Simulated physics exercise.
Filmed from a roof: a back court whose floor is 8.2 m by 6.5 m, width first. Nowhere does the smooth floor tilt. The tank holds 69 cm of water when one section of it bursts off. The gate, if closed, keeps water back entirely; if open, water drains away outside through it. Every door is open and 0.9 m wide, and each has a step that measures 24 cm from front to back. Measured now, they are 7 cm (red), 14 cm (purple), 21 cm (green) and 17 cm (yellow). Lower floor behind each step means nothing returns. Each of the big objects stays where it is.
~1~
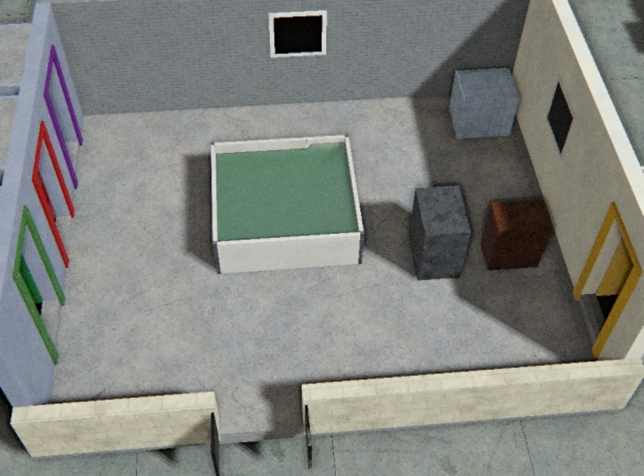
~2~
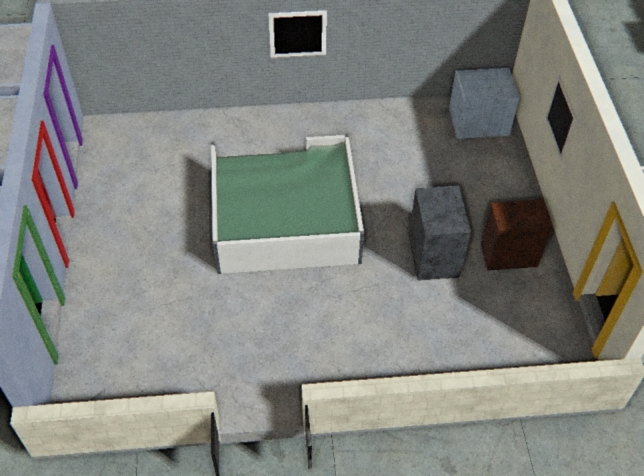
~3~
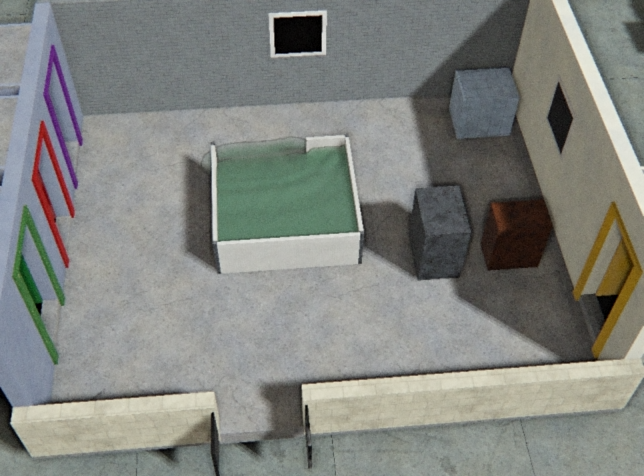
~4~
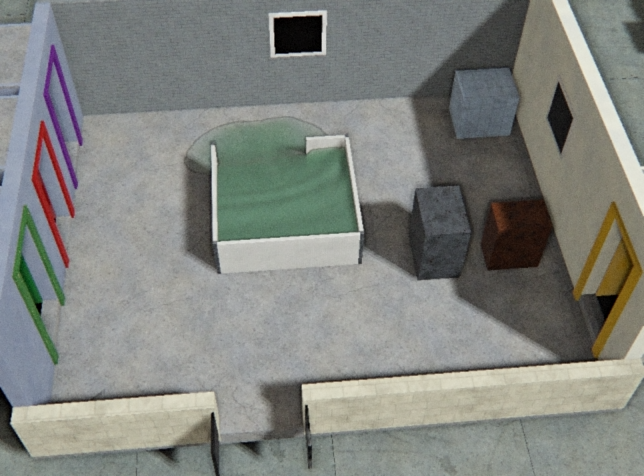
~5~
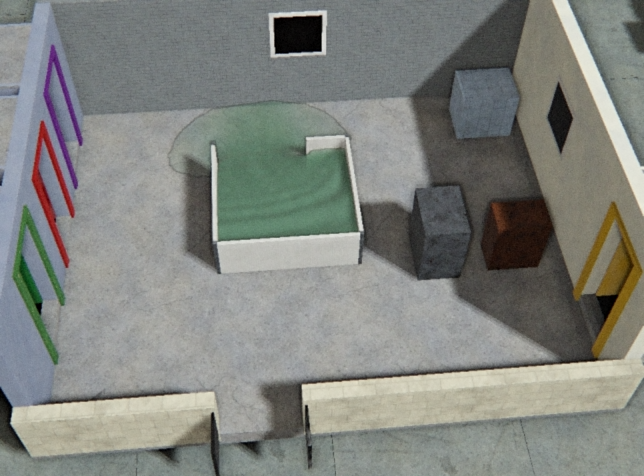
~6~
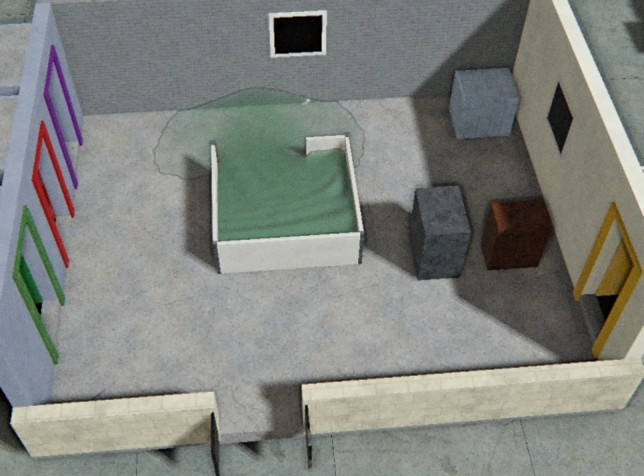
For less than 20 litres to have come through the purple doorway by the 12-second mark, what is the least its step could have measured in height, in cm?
23 cm or so.
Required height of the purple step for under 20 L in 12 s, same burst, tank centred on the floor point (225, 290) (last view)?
In that case about 23 cm.
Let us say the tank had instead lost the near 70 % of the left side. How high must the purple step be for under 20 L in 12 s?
The answer is some 10.5 cm.
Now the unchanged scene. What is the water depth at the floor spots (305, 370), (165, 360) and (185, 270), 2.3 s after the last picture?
In that order: 0, 0 and 0 cm.
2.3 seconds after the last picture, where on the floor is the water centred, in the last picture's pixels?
About (260, 165).
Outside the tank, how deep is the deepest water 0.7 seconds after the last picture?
Close to 50 centimetres.
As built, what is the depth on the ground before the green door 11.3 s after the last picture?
It comes to about 8.0 centimetres deep.
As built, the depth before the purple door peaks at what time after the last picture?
The depth peaks at about 2.4 seconds.
Then, 0.7 s after the last picture water covers 15 % of the floor, deepest (50 cm) near (246, 113); it has not reached the purple door.
Then, 2.3 s after the last picture water covers 40 % of the floor, deepest (40 cm) near (84, 116); 27 cm at the purple door, 31 litres in over its 14 cm step.
Then, 11.3 s after the last picture water covers 100 % of the floor, deepest (12 cm) near (566, 279); 6 cm at the purple door, 99 litres in over its 14 cm step.
At the purple door as built, the water peaked near 27 cm, 2.3 s after the last picture.
Run again over the same 12 s with other heights there, 47 litres in over 18.5 cm, 11 litres over 25 cm. The limit of 20 litres is kept from about 23 cm up.
